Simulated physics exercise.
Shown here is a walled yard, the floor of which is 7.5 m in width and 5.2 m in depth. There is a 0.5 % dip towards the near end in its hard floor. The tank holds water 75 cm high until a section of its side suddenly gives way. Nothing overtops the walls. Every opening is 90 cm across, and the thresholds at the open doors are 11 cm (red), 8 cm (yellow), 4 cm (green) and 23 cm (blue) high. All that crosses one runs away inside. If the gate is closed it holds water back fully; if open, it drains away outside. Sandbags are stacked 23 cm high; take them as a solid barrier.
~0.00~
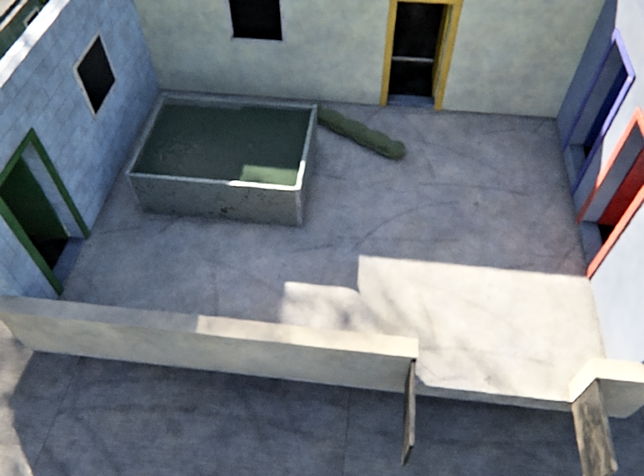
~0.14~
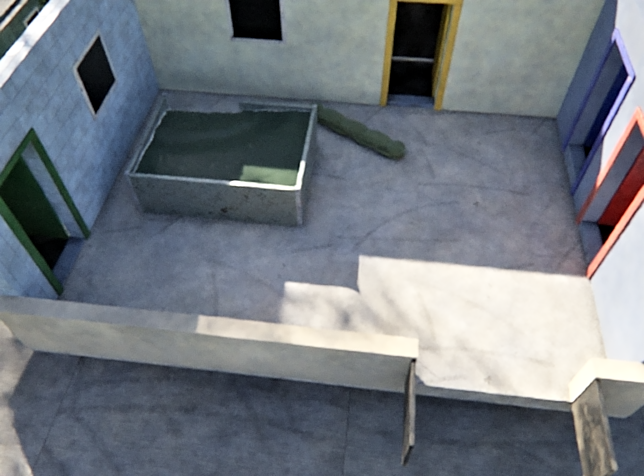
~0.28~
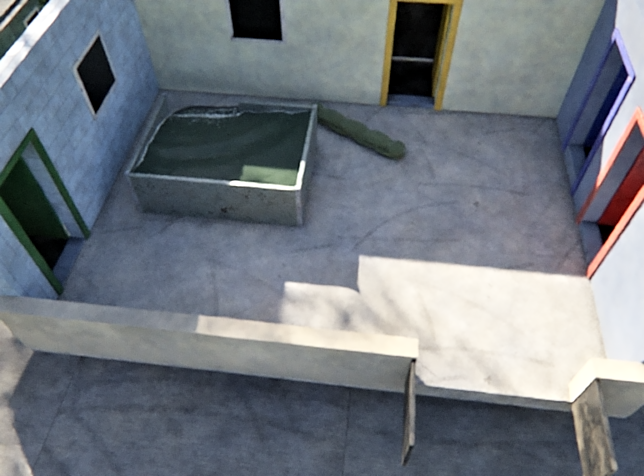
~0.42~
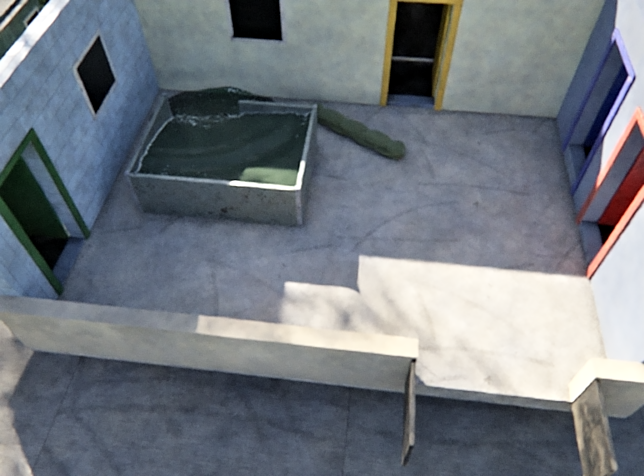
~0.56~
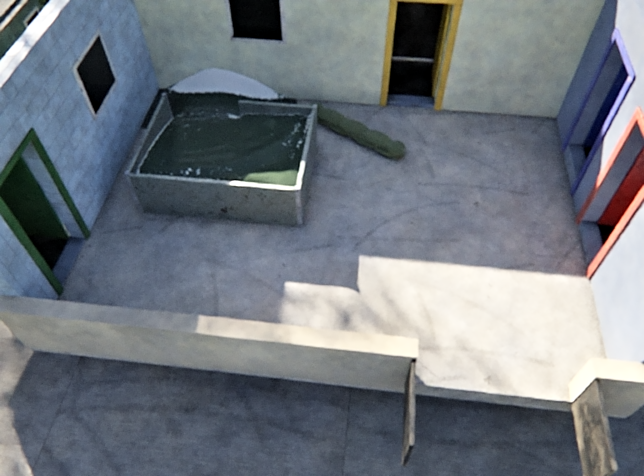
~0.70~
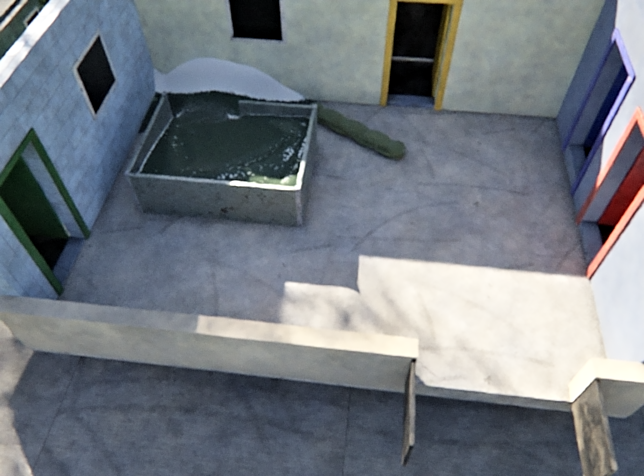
At the start, dark green water lies still in a raised tank in a walled yard, beside a low green barrier. The surface ruffles and shifts, then water pours out over the far side. Behind the tank, a pale, rounded patch spreads near the back wall while the water inside churns.
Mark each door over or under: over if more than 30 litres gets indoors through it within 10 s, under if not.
Red door: Under, yellow door: Under, green door: Over, blue door: Under.
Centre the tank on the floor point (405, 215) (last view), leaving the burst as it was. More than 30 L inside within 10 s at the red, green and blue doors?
Red gets no more than that, green gets more than that, blue gets no more than that.
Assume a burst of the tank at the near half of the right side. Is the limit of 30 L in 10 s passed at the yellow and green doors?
Outcome at yellow: Not exceeded; outcome at green: Not exceeded.
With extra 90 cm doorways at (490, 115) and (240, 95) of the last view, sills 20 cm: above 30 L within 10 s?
First door short of the limit, second door beyond the limit.
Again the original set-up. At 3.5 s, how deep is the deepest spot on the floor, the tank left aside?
About 37 cm at most.
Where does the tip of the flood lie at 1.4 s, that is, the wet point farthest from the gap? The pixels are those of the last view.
Somewhere around (401, 107).
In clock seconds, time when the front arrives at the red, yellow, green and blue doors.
Door times: Red 3.8 s / yellow 1.4 s / green 2.2 s / blue 2.8 s.
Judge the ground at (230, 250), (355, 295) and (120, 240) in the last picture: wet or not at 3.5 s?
Untouched, untouched, soaked.
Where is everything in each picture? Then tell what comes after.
The first picture shows still water, 75 cm deep, in the tank at (227, 142).
In the second picture, water pours out on the tank's far side and has run 0.7 m, to a hidden place; typically 10 cm deep outside, 75 cm at the tank's back.
In the third picture, the front is at a hidden place, 1.0 m from the gap on the tank's far side; 1.1 m2 of floor is under water; 75 cm left at the back of the tank.
In the fourth picture, the front is at (260, 96), 1.4 m from the gap on the tank's far side; 2.4 m2 of floor is under water; 75 cm left at the back of the tank.
In the fifth picture, the front is at (291, 99), 1.8 m from the gap on the tank's far side; 3.1 m2 of floor is under water; 68 cm left at the back of the tank.
In the sixth picture, water pours out on the tank's far side and has run 2.1 m, to (312, 100); typically 10 cm deep outside, 63 cm at the tank's back.
After 1.4 s water covers 15 % of the floor and is deepest (74 cm) near (160, 89); red door not reached, yellow door 1 cm at the sill, 0 L in, green door not reached, blue door not reached.
After 2.2 s water covers 30 % of the floor and is deepest (50 cm) near (160, 89); red door not reached, yellow door 5 cm at the sill, 0 L in, green door 3 cm at the sill, 0 L in, blue door not reached.
After 3.5 s water covers 60 % of the floor and is deepest (37 cm) near (58, 326); red door not reached, yellow door 5 cm at the sill, 0 L in, green door 10 cm at the sill, 19 L in, blue door 12 cm at the sill, 0 L in.
After 6.0 s water covers 95 % of the floor and is deepest (21 cm) near (303, 112); red door 7 cm at the sill, 0 L in, yellow door 3 cm at the sill, 0 L in, green door 7 cm at the sill, 47 L in, blue door 10 cm at the sill, 0 L in.
After 10.0 s water covers 95 % of the floor and is deepest (14 cm) near (202, 124); red door 10 cm at the sill, 3 L in, yellow door 2 cm at the sill, 0 L in, green door 6 cm at the sill, 67 L in, blue door 7 cm at the sill, 0 L in.
